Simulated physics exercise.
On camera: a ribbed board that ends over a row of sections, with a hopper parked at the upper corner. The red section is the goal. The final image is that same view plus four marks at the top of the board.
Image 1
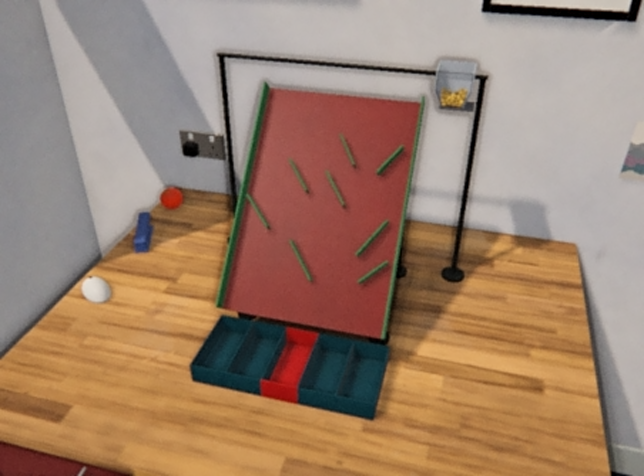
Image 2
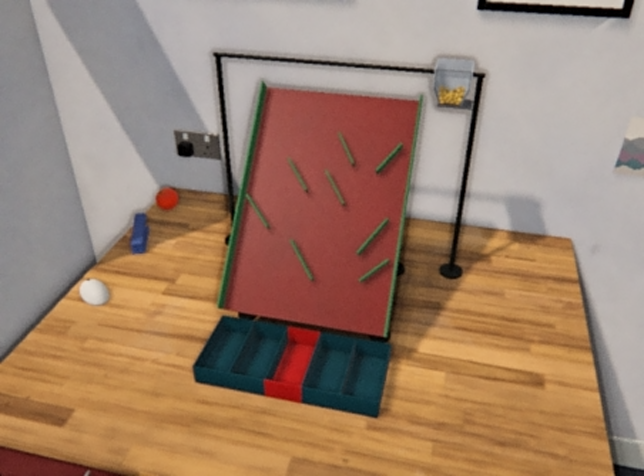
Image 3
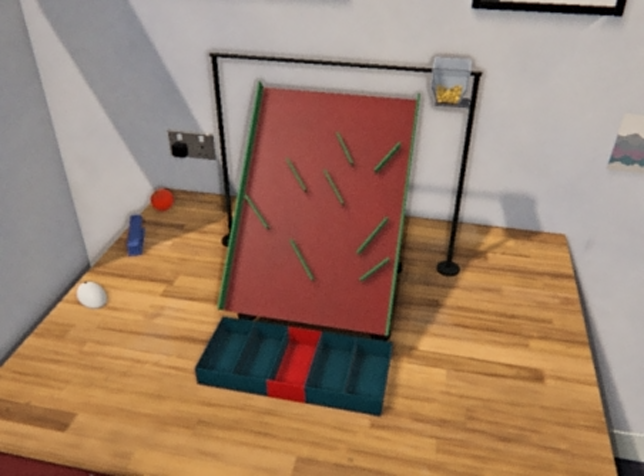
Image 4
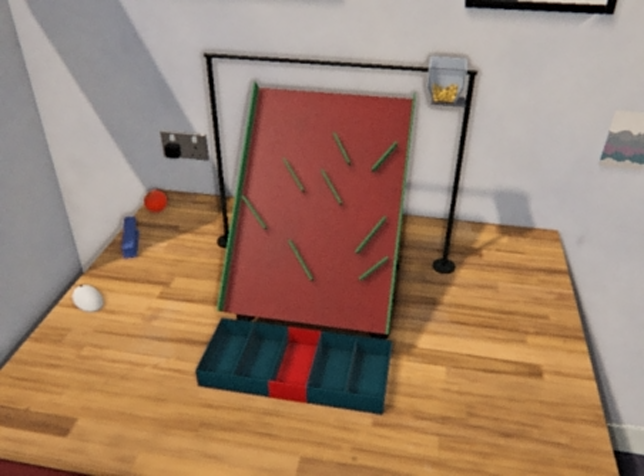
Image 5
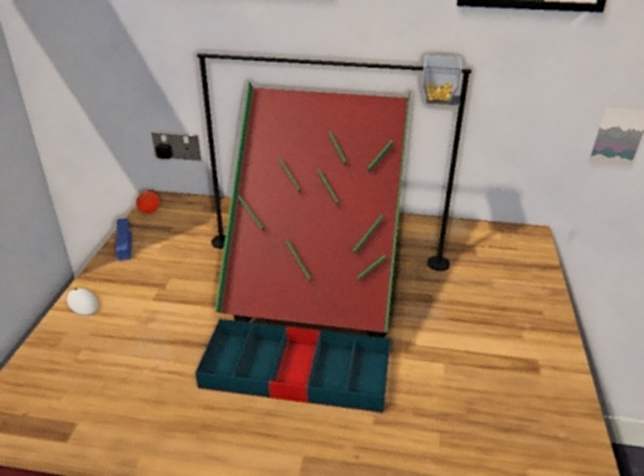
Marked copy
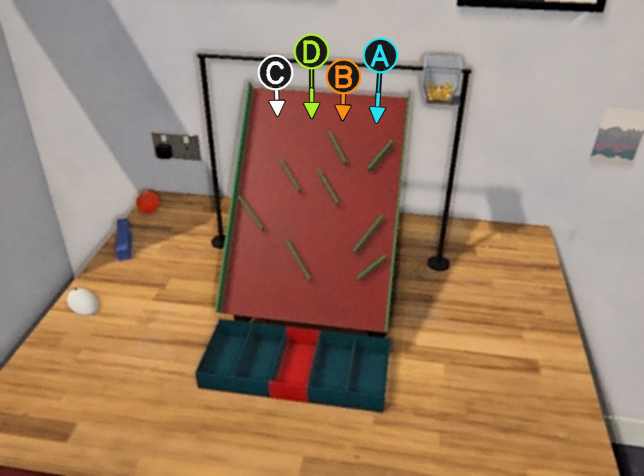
On a wooden tabletop against a pale wall, a red sloped board with green ribs stands behind a row of teal sections with a red one in the middle, a clear hopper of yellow pieces at its upper right. The view drifts slightly around the setup, while nothing on the table moves.
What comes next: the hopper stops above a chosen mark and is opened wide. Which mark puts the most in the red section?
B is best.
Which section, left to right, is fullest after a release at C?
It is the third one.
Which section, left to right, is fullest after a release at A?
The fourth.
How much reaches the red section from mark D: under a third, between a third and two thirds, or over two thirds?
Under a third.
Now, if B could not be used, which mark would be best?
Here it is mark C.
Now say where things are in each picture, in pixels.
Hopper (453, 97), puffed corn balls, door shut, in the first frame.
Ribs (339, 133) to (353, 163), (376, 171) to (402, 143), (288, 158) to (306, 190), in the second frame.
Ribs (324, 169) to (343, 203), (245, 195) to (267, 227), (357, 253) to (387, 217), in the third frame.
Ribs (289, 240) to (311, 279), (359, 279) to (388, 257), in the fourth frame.
Red section (288, 391), number 3 of 5 from the left, in the fifth frame.
On the marked copy, mark A meets the board at (376, 117); mark B meets the board at (342, 114); mark C meets the board at (277, 110); mark D meets the board at (311, 112).
With A, about a tenth in the red section, roughly half in other sections, roughly a third outside the box.
With B, roughly two thirds in the red section, roughly a quarter in other sections, about a tenth outside the box.
With C, roughly a third in the red section, roughly a third in other sections, roughly a quarter outside the box.
With D, about a tenth in the red section, the larger part in other sections, about a tenth outside the box.
